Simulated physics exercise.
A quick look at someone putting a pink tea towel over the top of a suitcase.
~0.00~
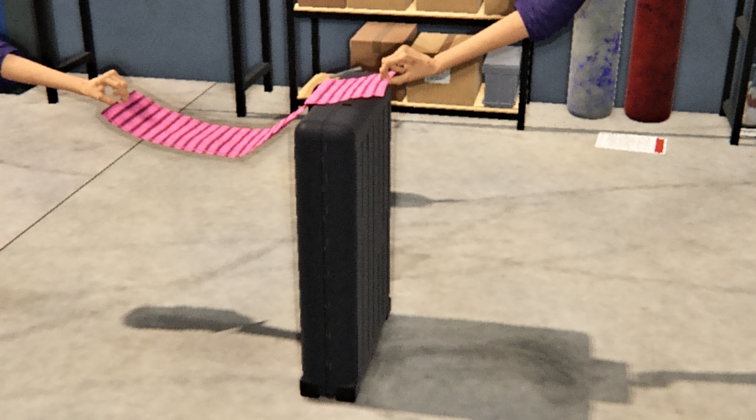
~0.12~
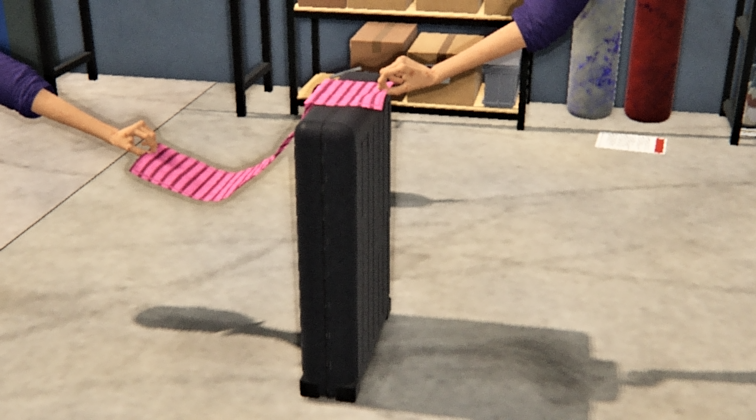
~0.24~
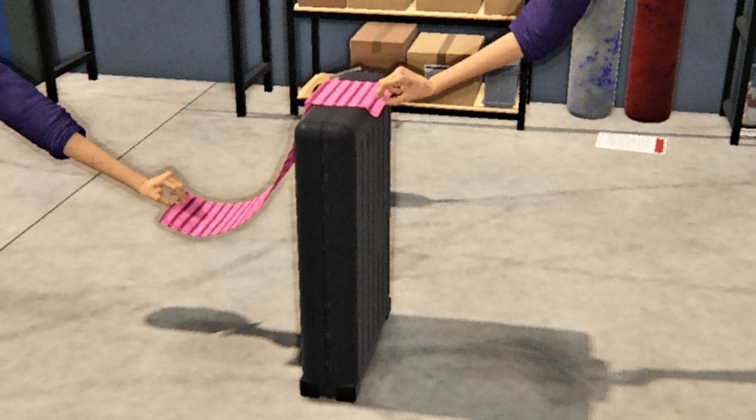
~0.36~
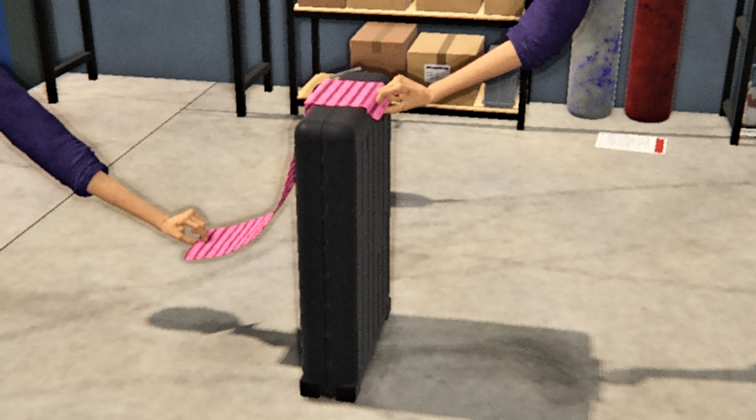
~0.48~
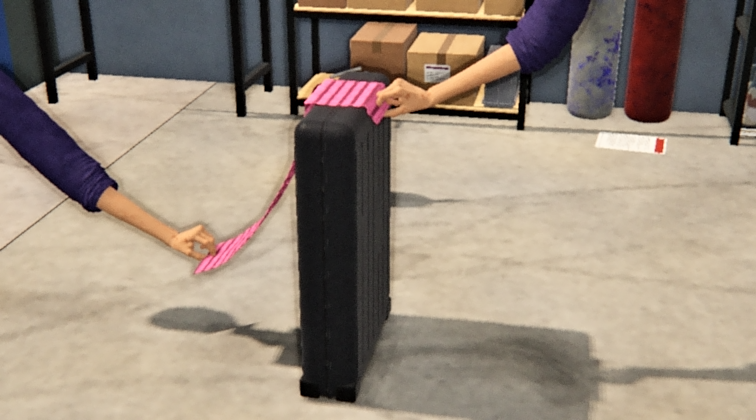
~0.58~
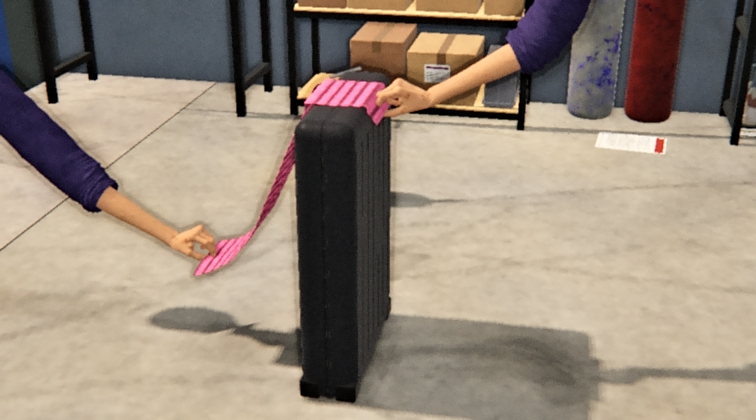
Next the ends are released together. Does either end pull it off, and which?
The pink tea towel drops leftwards.
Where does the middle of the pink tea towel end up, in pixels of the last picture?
It ends at (302, 346).
By 0.92 s, tea towel sliding left.
By 1.18 s, tea towel in a heap on the floor near (303, 343).
When it is over, tea towel in a heap on the floor near (302, 346). The pink tea towel slips off to the left.
